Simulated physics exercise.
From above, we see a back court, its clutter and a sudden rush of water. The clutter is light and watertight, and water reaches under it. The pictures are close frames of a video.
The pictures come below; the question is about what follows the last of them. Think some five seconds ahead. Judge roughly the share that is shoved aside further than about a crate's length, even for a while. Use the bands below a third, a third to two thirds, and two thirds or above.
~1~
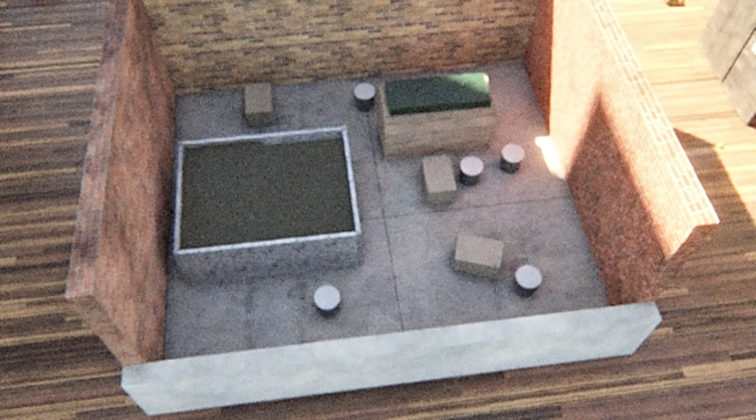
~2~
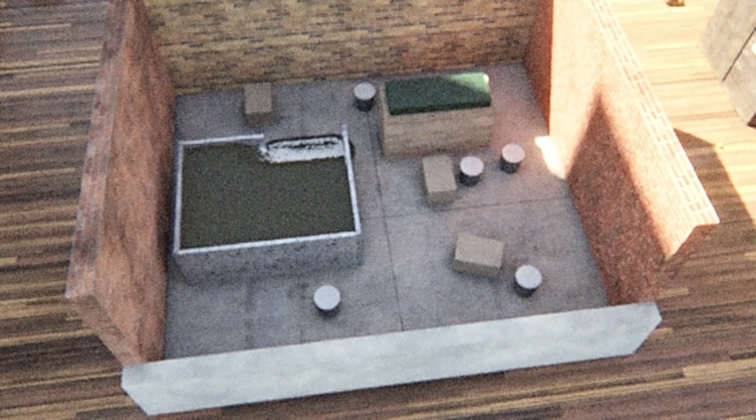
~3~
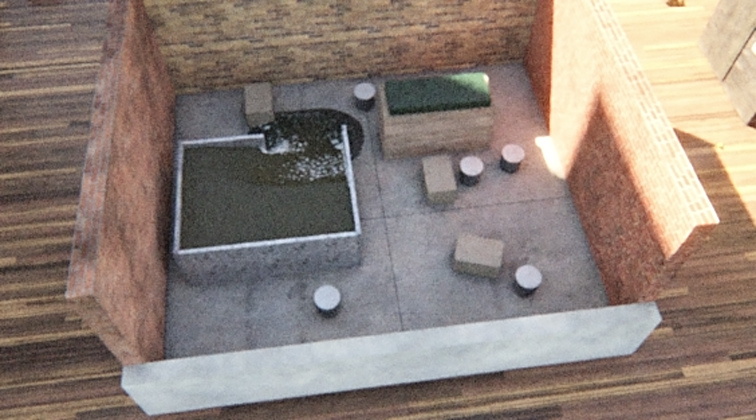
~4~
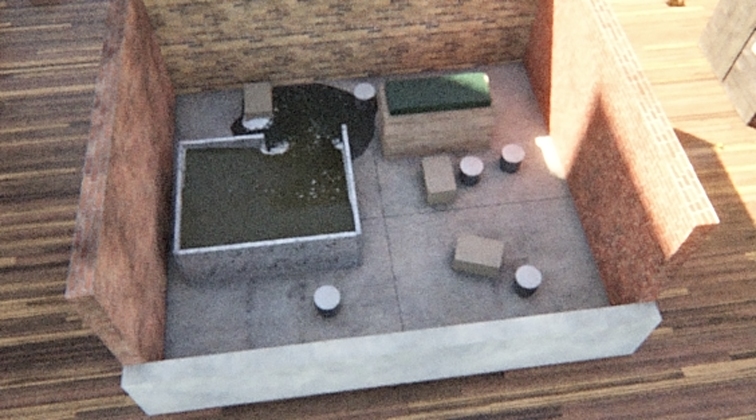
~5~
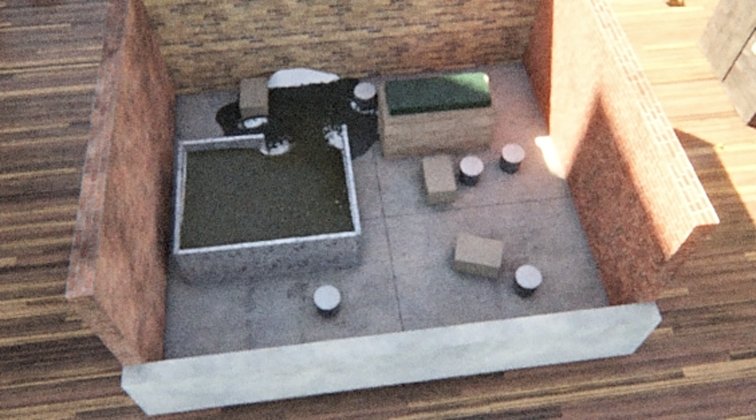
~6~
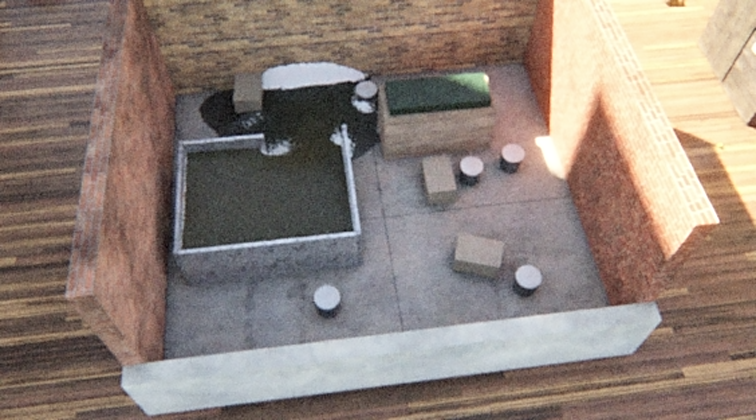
It falls a third to two thirds.
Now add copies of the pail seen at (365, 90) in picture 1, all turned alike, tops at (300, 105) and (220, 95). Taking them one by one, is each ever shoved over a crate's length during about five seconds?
First driven off, second driven off.
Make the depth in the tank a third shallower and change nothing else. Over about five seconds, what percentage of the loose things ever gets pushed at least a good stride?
Close to 20 in a hundred, give or take.
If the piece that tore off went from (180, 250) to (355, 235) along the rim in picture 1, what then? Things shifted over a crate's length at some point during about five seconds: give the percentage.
About 90 %.
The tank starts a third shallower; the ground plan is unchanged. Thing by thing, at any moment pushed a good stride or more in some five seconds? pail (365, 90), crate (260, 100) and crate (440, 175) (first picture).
In that order: Shifted that much, pushed that far, under that.
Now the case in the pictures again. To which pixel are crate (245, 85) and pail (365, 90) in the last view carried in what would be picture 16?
I'd guess close to (200, 148) and close to (529, 84).
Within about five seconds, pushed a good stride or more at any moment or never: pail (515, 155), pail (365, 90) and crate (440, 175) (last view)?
As listed: Travels that far, travels that far and falls short.
A moment on, 1 of 8 are well off their spots; 0 afloat.
Next, 2 of 8 are well off their spots; 2 afloat.
Later, 1 of 8 are well off their spots; 1 afloat.
In the end, 4 of 8 are well off their spots, and 4 have been at some point; 1 afloat.
